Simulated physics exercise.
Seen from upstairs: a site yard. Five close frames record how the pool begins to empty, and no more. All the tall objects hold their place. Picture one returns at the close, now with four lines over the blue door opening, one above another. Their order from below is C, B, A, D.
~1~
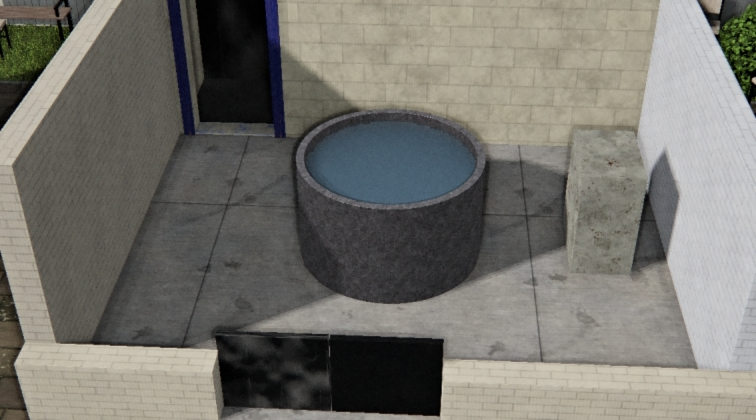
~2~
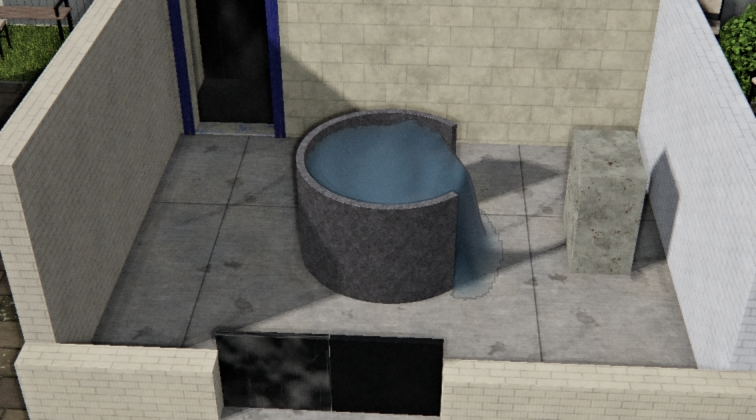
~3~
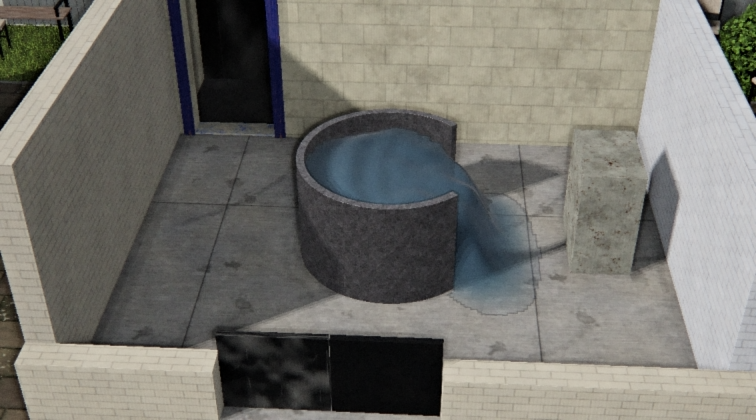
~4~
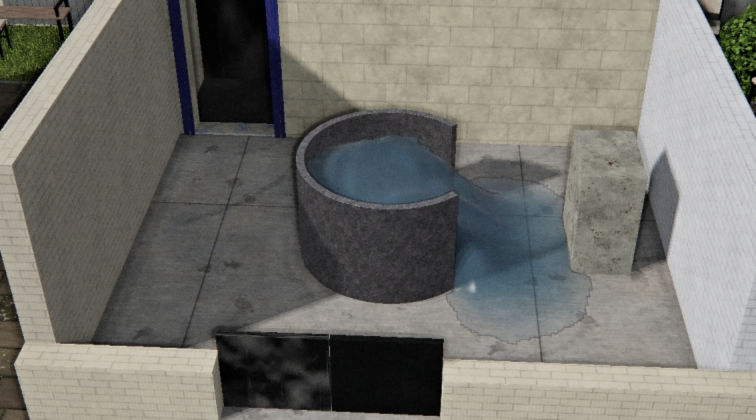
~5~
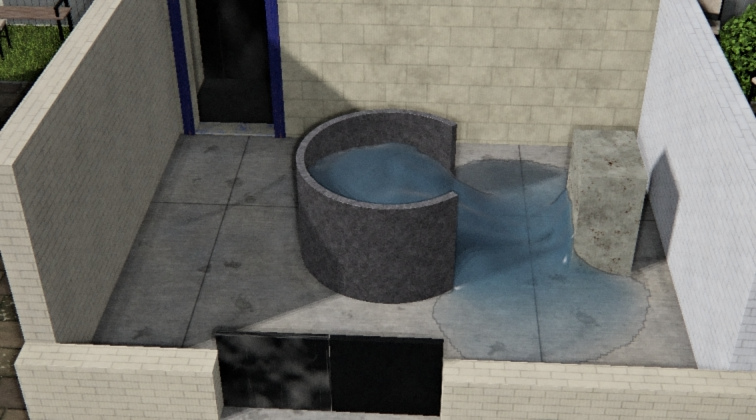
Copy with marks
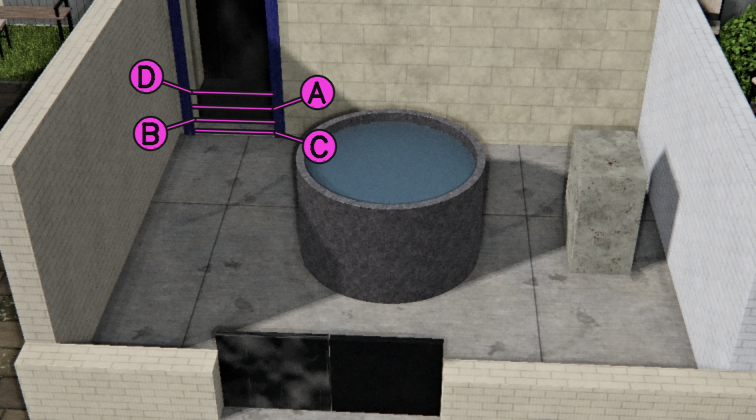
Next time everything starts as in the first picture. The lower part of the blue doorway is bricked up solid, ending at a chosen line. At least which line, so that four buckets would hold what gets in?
Choose B.
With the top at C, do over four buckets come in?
Yes, it does.
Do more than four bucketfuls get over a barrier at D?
No, not at all.
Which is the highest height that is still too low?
That is height C.
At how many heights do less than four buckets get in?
Three of the four.
On the marked copy, A at (233, 107); B at (234, 120); C at (235, 131); D at (231, 93); from the bottom up C, B, A, D.
With A, nothing gets over.
With B, nothing gets over.
With C, about 9 bucketfuls get in.
With D, nothing gets over.
